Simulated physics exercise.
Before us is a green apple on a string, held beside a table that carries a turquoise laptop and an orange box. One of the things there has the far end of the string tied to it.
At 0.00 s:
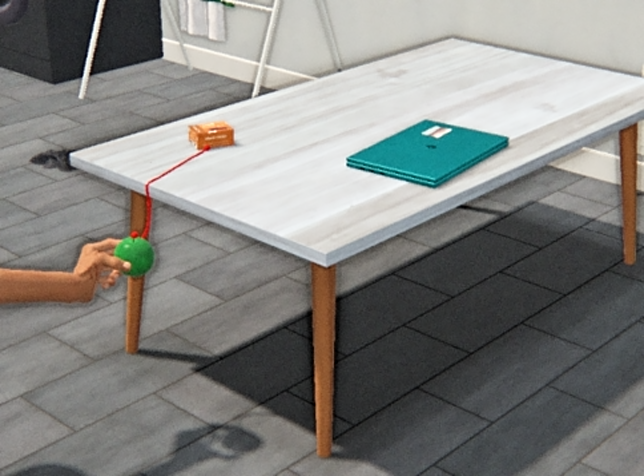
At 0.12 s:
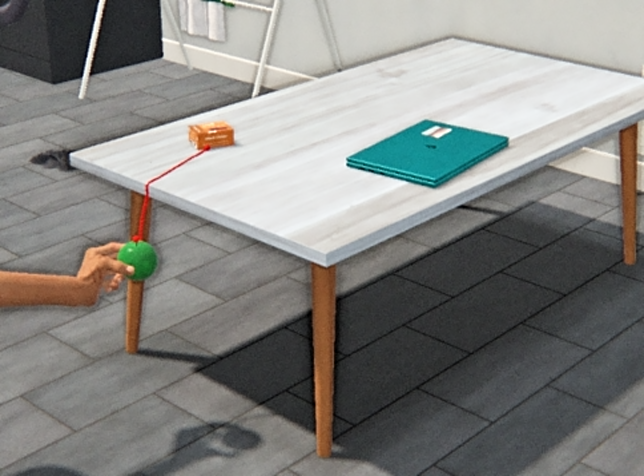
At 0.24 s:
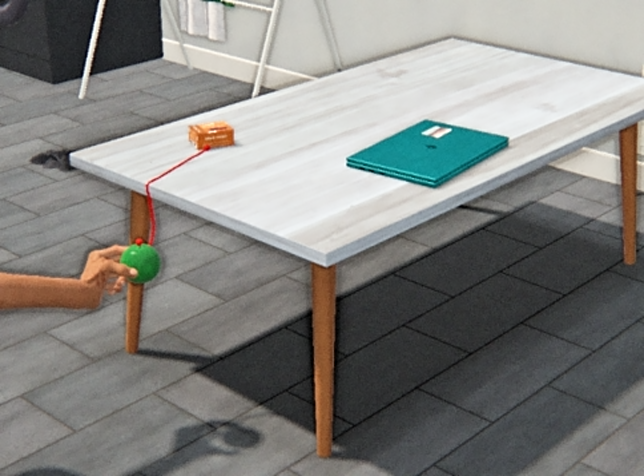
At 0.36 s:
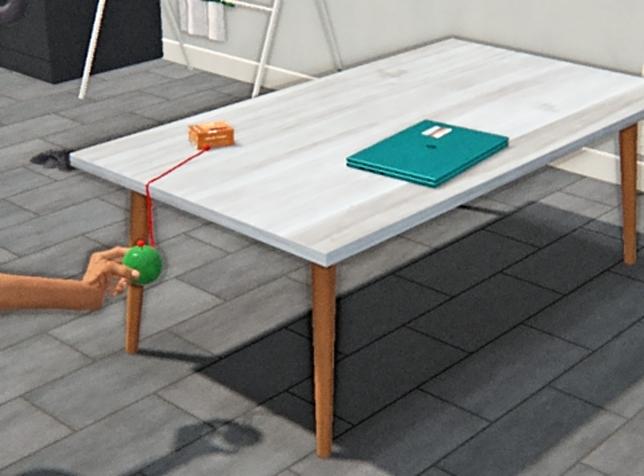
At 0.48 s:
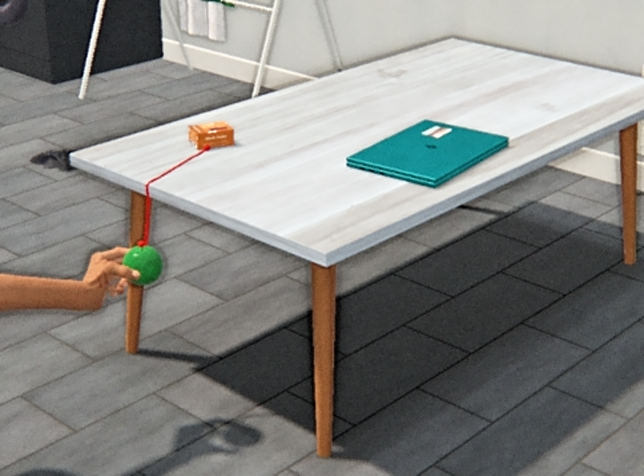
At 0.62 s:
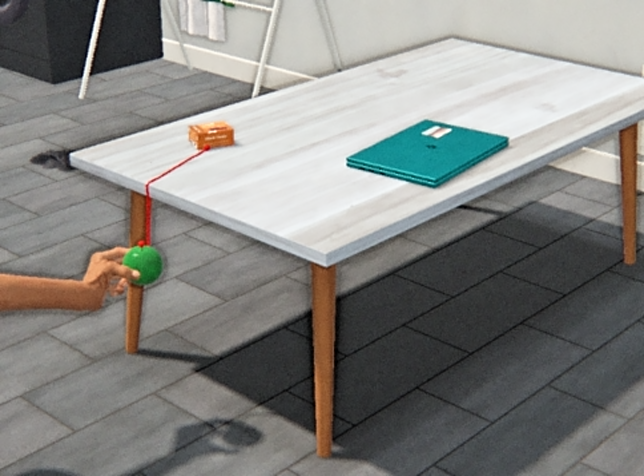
At the start, a hand at the left holds a green apple on a red string beside a pale table, the string running over the edge to an orange box near a turquoise laptop. The hand shifts the apple very slightly right and down, then keeps it nearly still while box and laptop stay put.
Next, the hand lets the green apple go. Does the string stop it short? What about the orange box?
By the end the green apple has gone all the way down, and the orange box has been taken down too.
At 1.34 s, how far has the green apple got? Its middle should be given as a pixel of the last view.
Approx. position: (150, 392).
After 1.02 s, apple on the floor near (155, 394); laptop unmoved; box tugged along near (109, 202).
After 1.34 s, apple on the floor near (150, 392); laptop unmoved; box down on the floor.
At rest, apple on the floor near (122, 409); laptop unmoved; box down on the floor. The green apple reaches the floor and the orange box gets pulled over the edge.
